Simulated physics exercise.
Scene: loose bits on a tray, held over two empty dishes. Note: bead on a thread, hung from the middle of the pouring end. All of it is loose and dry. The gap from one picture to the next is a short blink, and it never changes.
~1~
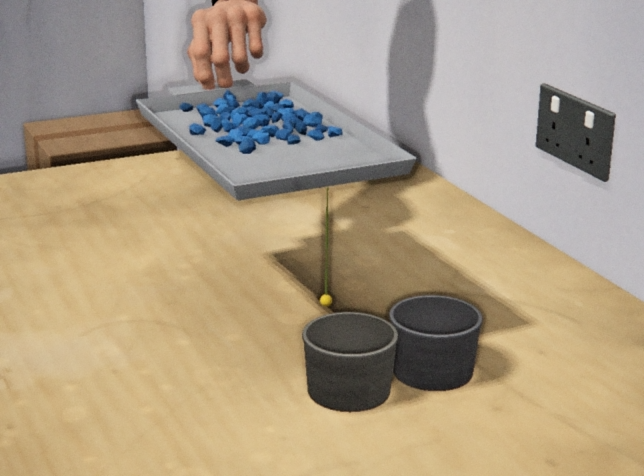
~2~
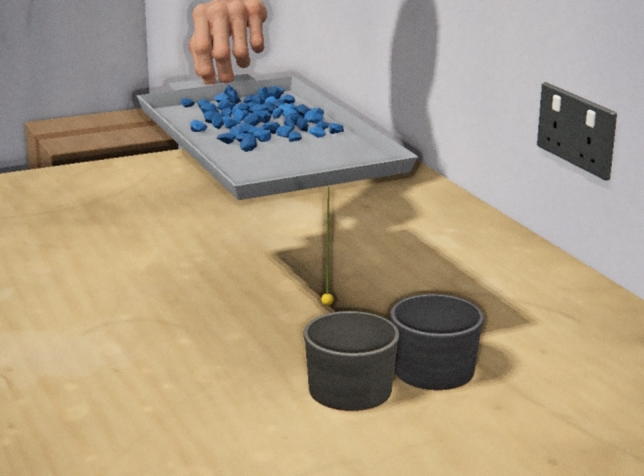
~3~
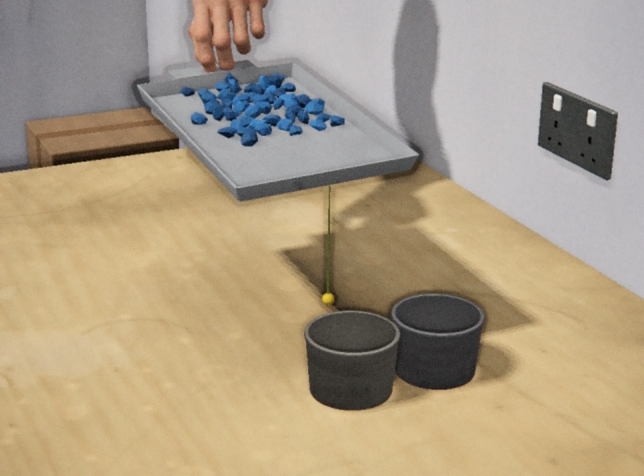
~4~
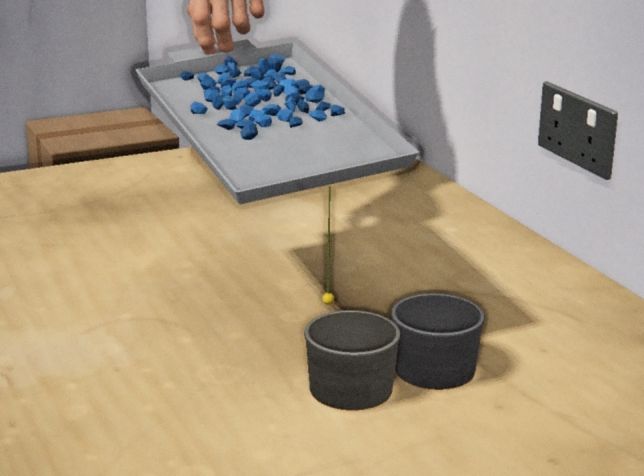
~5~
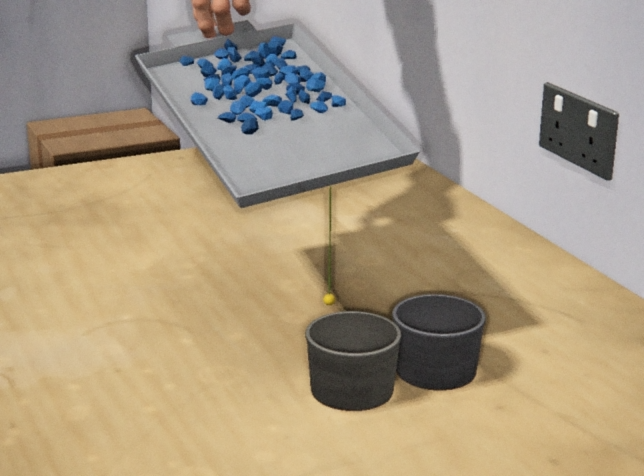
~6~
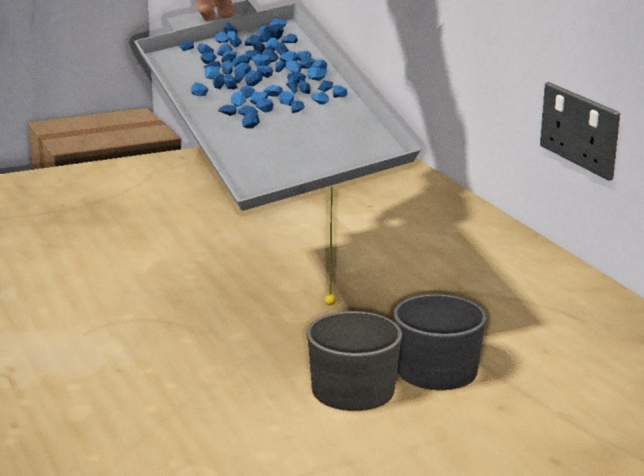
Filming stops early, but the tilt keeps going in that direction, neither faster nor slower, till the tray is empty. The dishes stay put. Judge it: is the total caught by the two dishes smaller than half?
Between them the dishes get the lesser amount.
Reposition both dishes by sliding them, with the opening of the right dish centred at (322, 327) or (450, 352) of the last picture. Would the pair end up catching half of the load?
Well, in excess of half at the first spot and not up to half at the second.
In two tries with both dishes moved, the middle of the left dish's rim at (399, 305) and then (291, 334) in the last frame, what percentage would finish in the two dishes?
0 % and 30 %.
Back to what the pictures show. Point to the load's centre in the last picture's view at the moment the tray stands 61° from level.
Somewhere about pixel (260, 179).
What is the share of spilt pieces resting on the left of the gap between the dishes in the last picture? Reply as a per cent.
100 per cent, about.
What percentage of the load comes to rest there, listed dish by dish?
Final share: Left dish at 10 per cent, right dish at 0 per cent.
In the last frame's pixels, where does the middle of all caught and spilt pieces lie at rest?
Somewhere around (250, 413) in the final view.
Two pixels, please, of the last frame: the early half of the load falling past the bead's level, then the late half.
I'd put it at roughly (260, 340), and after that at roughly (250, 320).
Soon after the last picture, tray tipped steeply; most on the tray; a small part in the air.
A little later, tray tipped right over; a small part on the tray; a stray few in the left dish; most outside both; a small part in the air.
Later still, tray tipped past a quarter turn; a small part in the left dish; nearly all outside both.
At rest, tray tipped past a quarter turn; a small part in the left dish; none in the right dish; nearly all outside both.
